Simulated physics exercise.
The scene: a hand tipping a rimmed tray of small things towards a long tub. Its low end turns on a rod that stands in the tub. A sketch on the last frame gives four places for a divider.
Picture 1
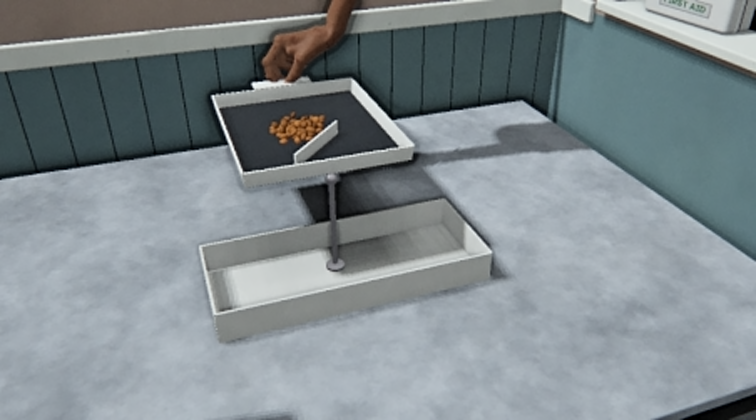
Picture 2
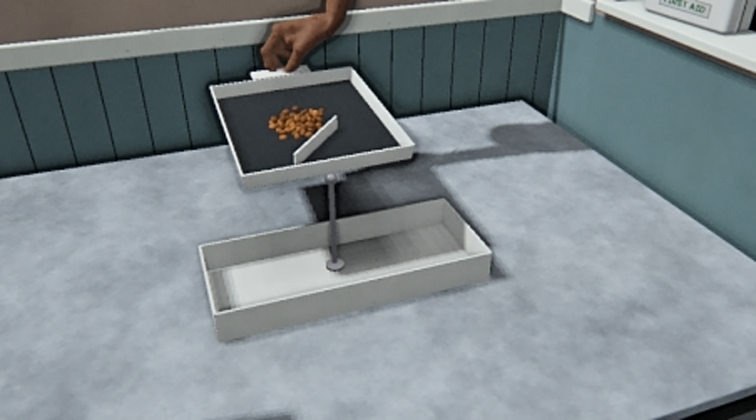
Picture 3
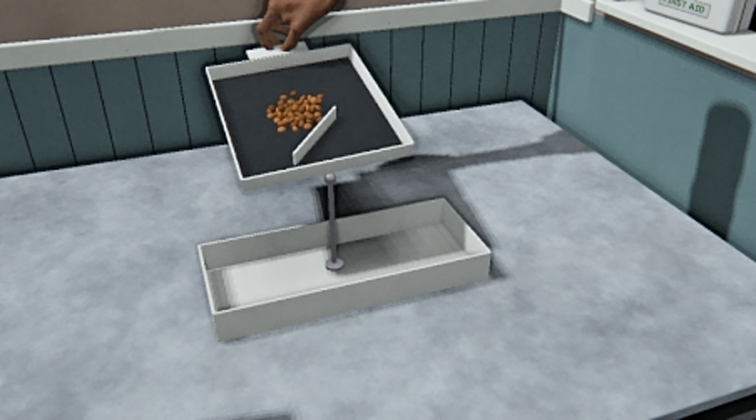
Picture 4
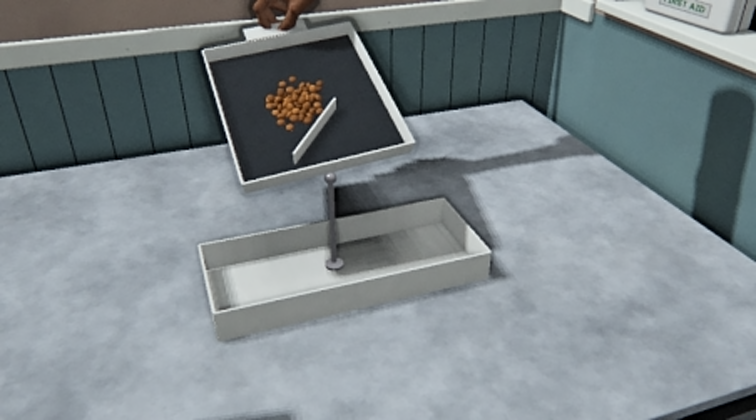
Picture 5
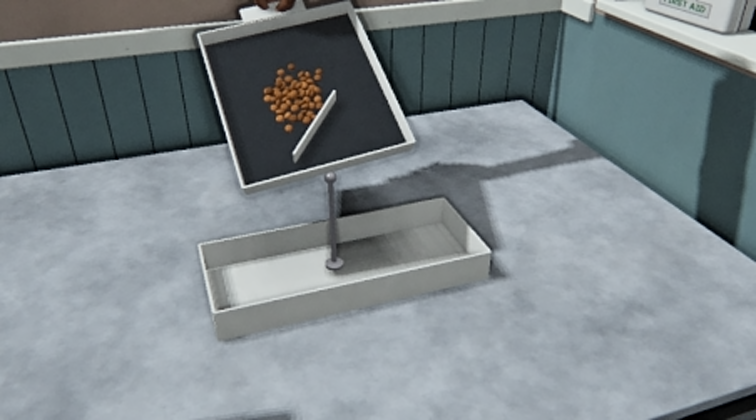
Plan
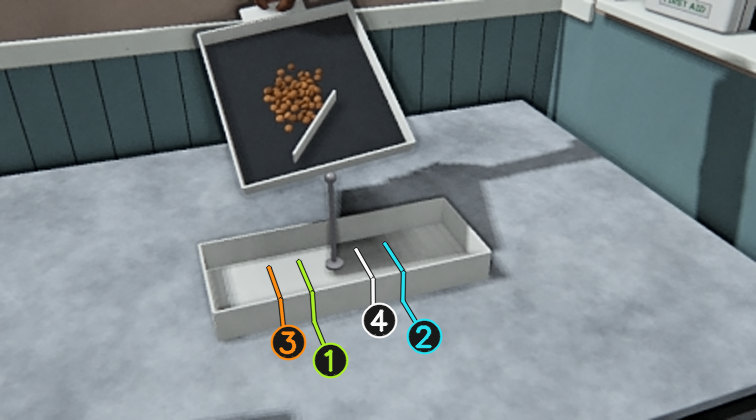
A hand lifts the far end of a rimmed tray of brown bits, tilting it steeply.
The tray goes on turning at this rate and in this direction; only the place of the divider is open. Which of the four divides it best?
Line 3 does it best.
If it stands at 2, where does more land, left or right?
More lands on the left.
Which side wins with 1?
Left.
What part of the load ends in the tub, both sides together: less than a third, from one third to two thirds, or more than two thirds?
More than two thirds.
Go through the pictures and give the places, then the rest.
In the first frame, corners of the pouring end (244, 172) and (411, 145), level; middle of the load (300, 130), bits of cat kibble.
In the second frame, corners of the pouring end (244, 174) and (411, 144), barely tipped; fin from (294, 154) to (336, 116).
In the third frame, corners of the pouring end (243, 178) and (411, 142), a little tipped; front corners of the tub (214, 314) and (490, 252).
In the fourth frame, corners of the pouring end (244, 182) and (412, 141), clearly tipped; far corners (205, 51) and (348, 23).
In the fifth frame, corners of the pouring end (244, 185) and (412, 140), clearly tipped; the left corner sinks clearly lower.
On the marked copy, line 1 crosses the front rim at (311, 291); line 2 crosses the front rim at (402, 271); line 3 crosses the front rim at (280, 298); line 4 crosses the front rim at (372, 278).
With 1, of what is caught, almost all on the left of the divider, just a few on the right.
With 2, of what is caught, every piece on the left of the divider, not one piece on the right.
With 3, of what is caught, roughly half on the left of the divider, roughly half on the right.
With 4, of what is caught, every piece on the left of the divider, not one piece on the right.
